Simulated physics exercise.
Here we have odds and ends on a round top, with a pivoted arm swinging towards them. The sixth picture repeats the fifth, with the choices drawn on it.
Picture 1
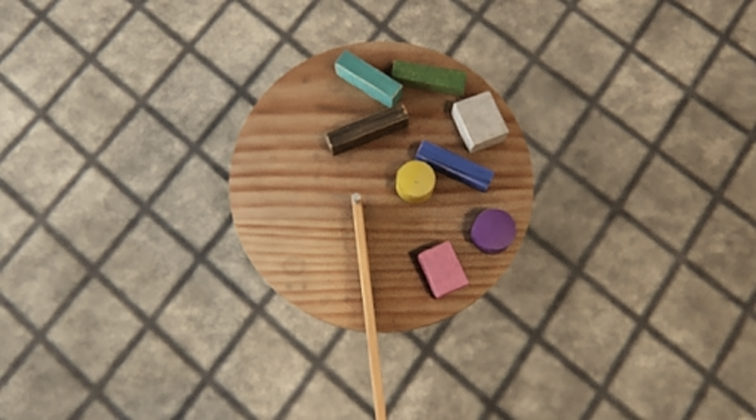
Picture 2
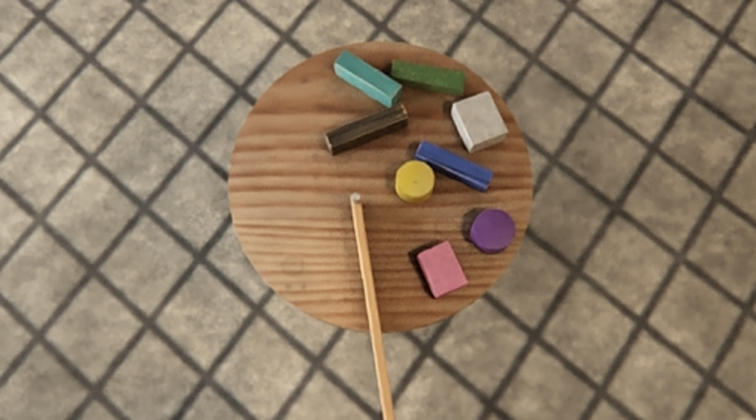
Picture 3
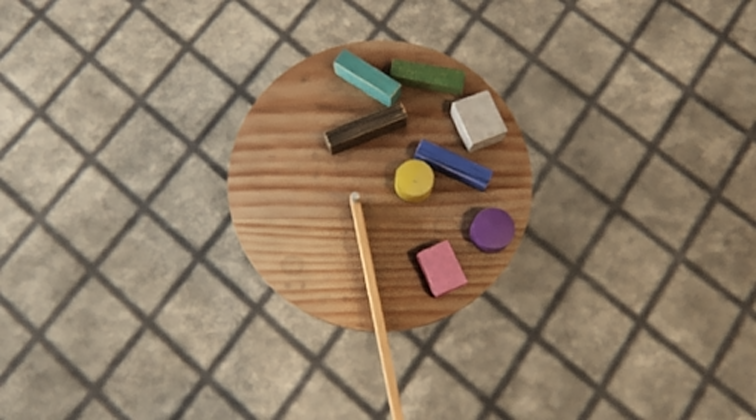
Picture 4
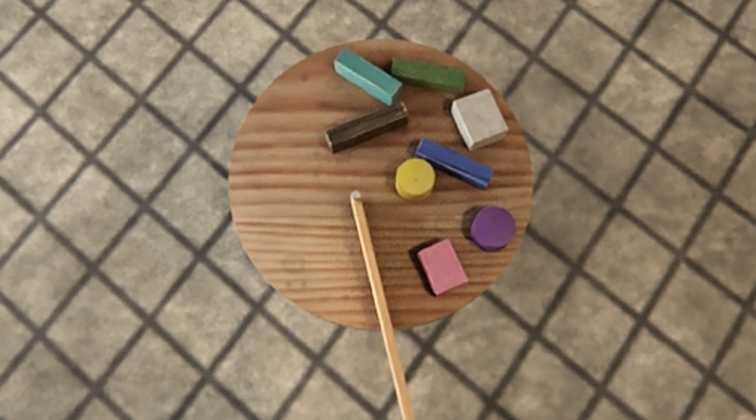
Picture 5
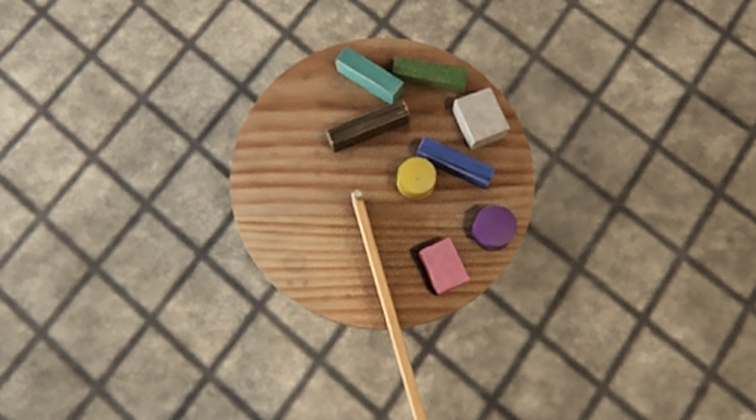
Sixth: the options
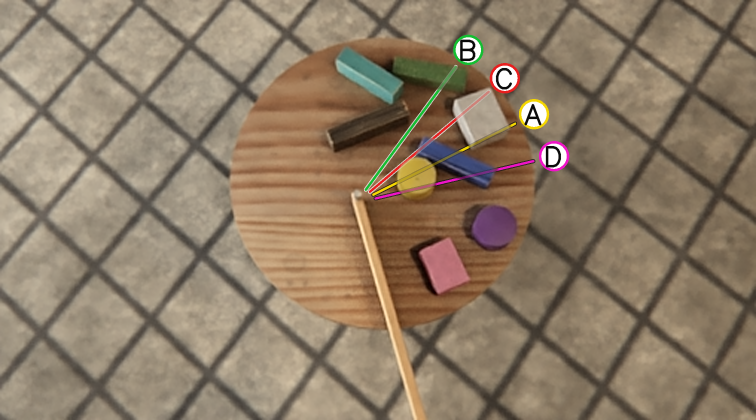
In this clip, colourful blocks, bars and round pieces sit on a round wooden top above a tiled floor, while a thin wooden arm pivots slightly, its lower end shifting rightward as its tip and the objects stay nearly still.
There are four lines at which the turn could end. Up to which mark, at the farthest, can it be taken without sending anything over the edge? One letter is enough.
At A, and not beyond.
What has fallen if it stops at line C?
It is the white block.
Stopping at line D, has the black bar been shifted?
By then, no.
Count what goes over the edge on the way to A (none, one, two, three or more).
In all, none.
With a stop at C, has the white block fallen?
By then, yes.
On the marked copy, A at (445, 159); B at (412, 127); C at (430, 141); D at (455, 180).
Taking A. A third of the way, arm (441, 260); pink block (454, 249); purple tin (494, 228).
Two thirds of the way, arm (461, 199); purple tin (512, 182); pink block (461, 185).
When it is over, arm (448, 153); white block (474, 71); purple tin (499, 107); nothing has fallen.
As for the rest, B drops the purple tin and white block; C drops the white block; D is safe but short.
